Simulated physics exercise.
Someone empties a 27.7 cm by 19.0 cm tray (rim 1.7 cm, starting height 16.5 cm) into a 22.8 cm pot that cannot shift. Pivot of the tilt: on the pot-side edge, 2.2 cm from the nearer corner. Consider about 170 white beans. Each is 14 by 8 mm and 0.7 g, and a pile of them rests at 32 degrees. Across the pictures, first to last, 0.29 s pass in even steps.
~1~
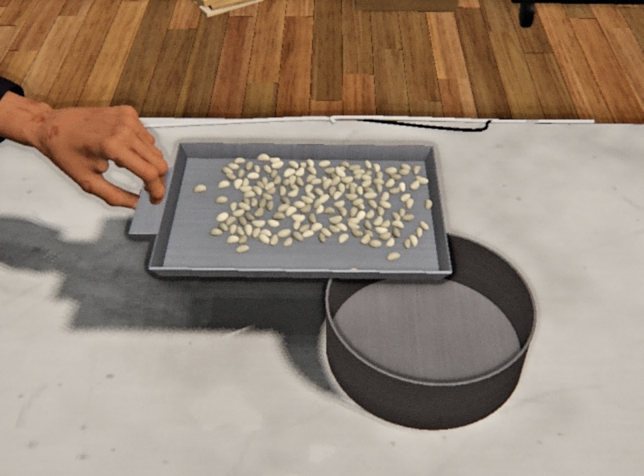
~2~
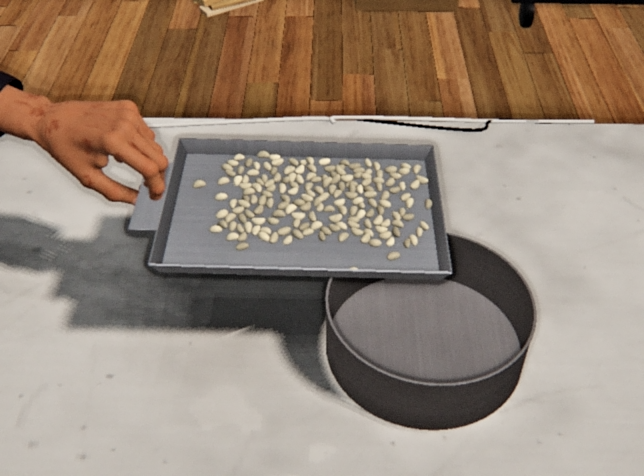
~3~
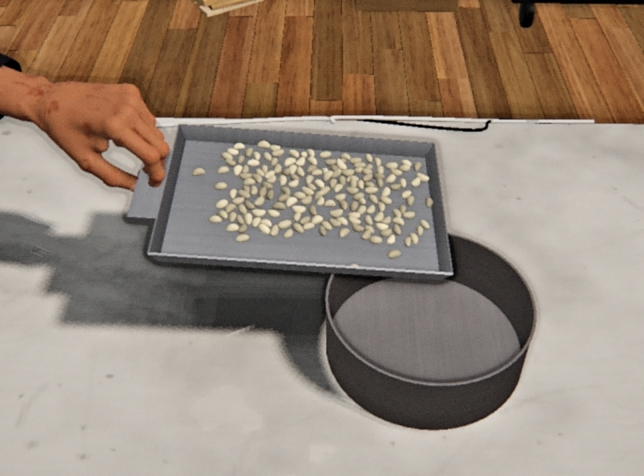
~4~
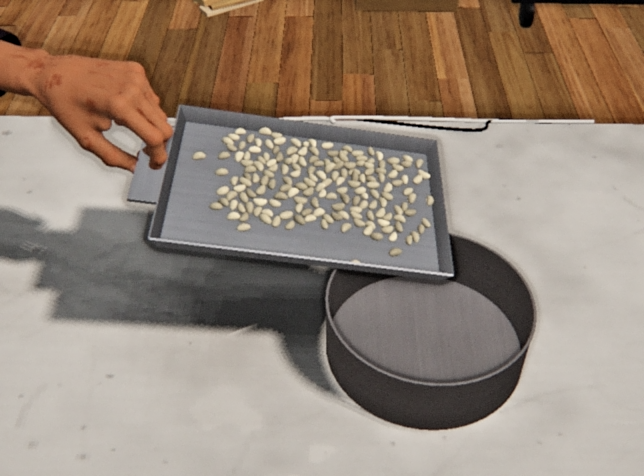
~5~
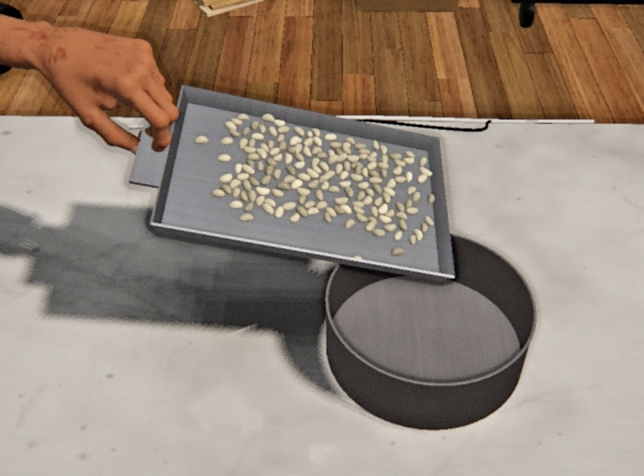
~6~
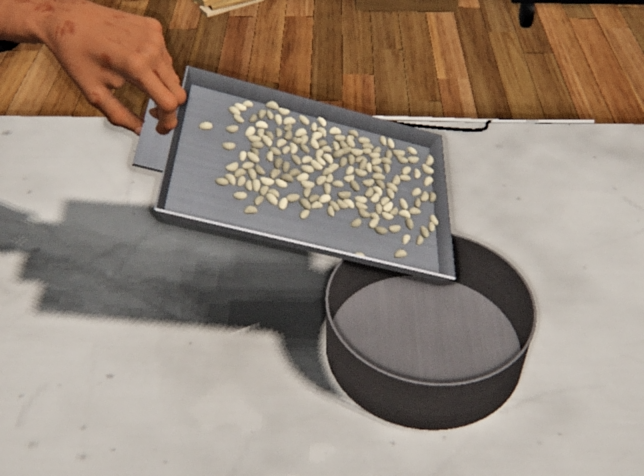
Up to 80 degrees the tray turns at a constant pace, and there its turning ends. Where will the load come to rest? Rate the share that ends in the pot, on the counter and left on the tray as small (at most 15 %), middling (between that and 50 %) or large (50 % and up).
Pot - large, counter - small, tray - small.
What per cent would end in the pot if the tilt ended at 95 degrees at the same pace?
Result: Close to 95 %.
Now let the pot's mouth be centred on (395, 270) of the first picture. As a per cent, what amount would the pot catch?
Share in pot at that spot: Some 30 in a hundred.
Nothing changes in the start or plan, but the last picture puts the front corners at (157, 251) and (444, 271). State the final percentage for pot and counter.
Per cent by place - pot 85, counter 15.
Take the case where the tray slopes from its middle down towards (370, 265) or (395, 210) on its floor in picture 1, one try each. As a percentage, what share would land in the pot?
95 and 70 %.
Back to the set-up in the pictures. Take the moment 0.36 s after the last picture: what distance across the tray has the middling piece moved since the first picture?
About 10 cm.
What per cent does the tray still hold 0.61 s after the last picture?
Of the load, some 45 percent.
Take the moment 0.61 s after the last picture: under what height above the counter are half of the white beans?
About 16 cm.
Then, 0.36 s after the last picture, tilt 48 degrees; the tray holds 100 %, the pot 0 %.
Then, 0.61 s after the last picture, tilt 69 degrees; the tray holds 45 %, the pot 30 %.
Then, 0.96 s after the last picture, tilt 80 degrees; the tray holds 0 %, the pot 85 %.
In the end, pot 95 %, counter 5 %, tray 0 %.
